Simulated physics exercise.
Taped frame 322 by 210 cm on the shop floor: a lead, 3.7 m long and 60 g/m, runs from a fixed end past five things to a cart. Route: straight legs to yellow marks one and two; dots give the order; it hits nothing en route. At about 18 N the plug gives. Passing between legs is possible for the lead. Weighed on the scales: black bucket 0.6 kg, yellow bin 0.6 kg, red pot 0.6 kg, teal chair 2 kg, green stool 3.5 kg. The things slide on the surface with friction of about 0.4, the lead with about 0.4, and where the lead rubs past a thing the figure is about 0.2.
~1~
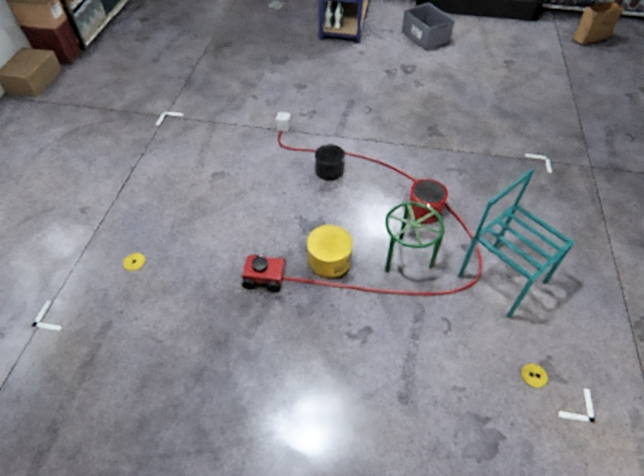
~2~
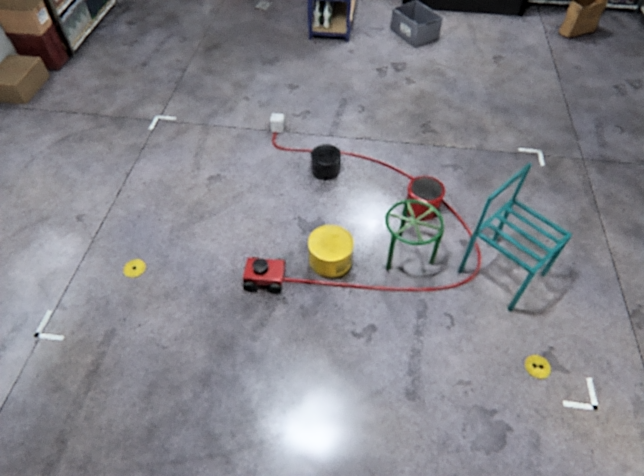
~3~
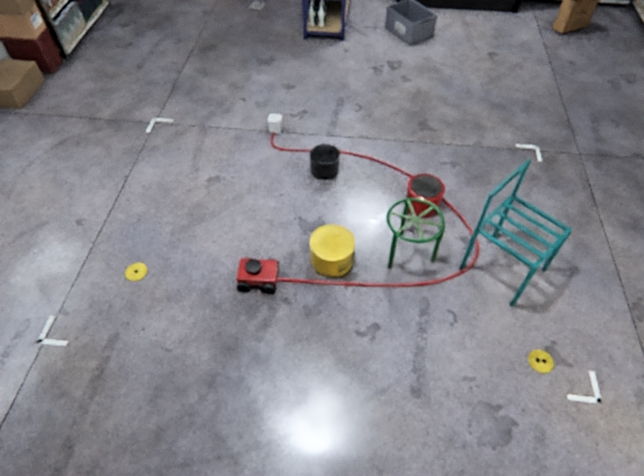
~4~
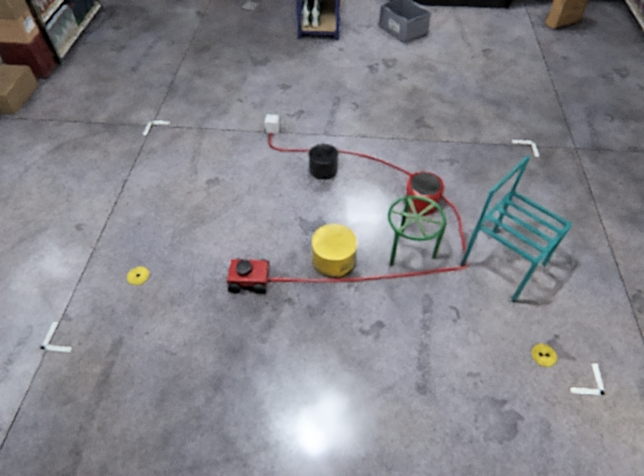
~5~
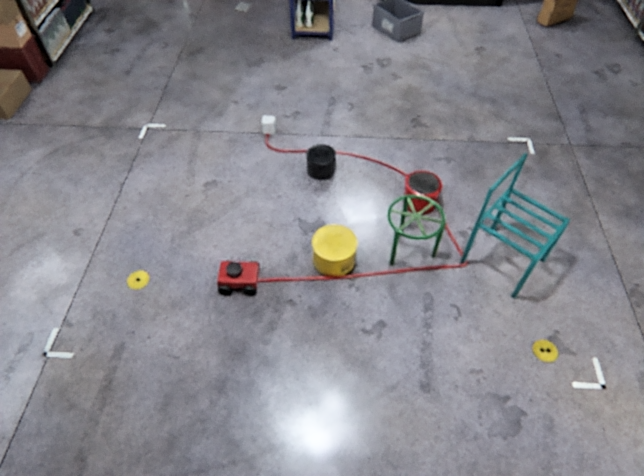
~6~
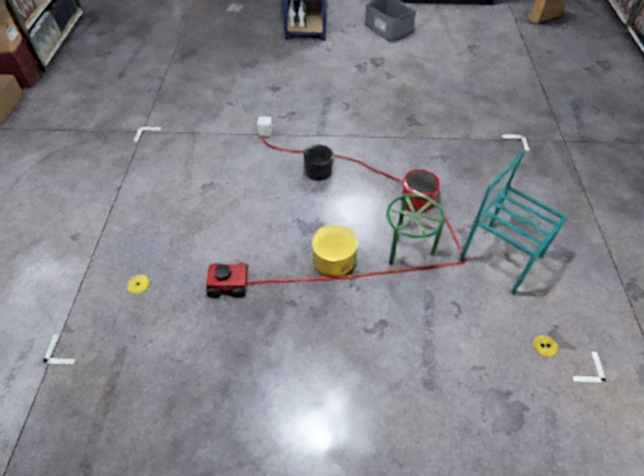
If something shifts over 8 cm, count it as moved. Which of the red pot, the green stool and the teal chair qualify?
The red pot qualifies. The green stool does not qualify. The teal chair qualifies.
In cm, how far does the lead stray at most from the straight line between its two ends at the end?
The lead ends up bowing about 50 cm off the straight line.
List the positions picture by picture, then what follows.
Red pot (429, 191); green stool (415, 223); teal chair (524, 239); marks (135, 262) (534, 376); lead runs through (296, 149) (387, 165) (451, 292); cart (273, 277), in the first frame.
Lead runs through (291, 150); cart (273, 278), in the second frame.
Lead runs through (289, 150); cart (267, 278), in the third frame.
Lead runs through (287, 150); cart (257, 279), in the fourth frame.
Lead runs through (286, 151) (308, 279); cart (248, 280), in the fifth frame.
Red pot (421, 181); green stool (416, 214); teal chair (521, 218); lead runs through (289, 150) (377, 171) (297, 280); cart (236, 282), in the sixth frame.
Next, cart at (165, 287), lead slack at the fixed end; red pot 28 cm off its start, teal chair 19 cm off its start, yellow bin 3 cm off its start.
Then, cart at (288, 306), lead slack at the fixed end; red pot 28 cm off its start, teal chair 19 cm off its start, yellow bin 3 cm off its start.
After that, cart at (421, 326), lead slack at the fixed end; red pot 28 cm off its start at (390, 198), teal chair 19 cm off its start at (489, 213), yellow bin 3 cm off its start at (333, 238).
Later, cart at (545, 345), lead slack at the fixed end; red pot 28 cm off its start, teal chair 19 cm off its start, yellow bin 3 cm off its start.
At the end, cart at (545, 345), lead slack at the fixed end; red pot 28 cm off its start at (390, 198), teal chair 19 cm off its start at (489, 213), green stool 0 cm off its start at (415, 214), yellow bin 3 cm off its start at (333, 238).
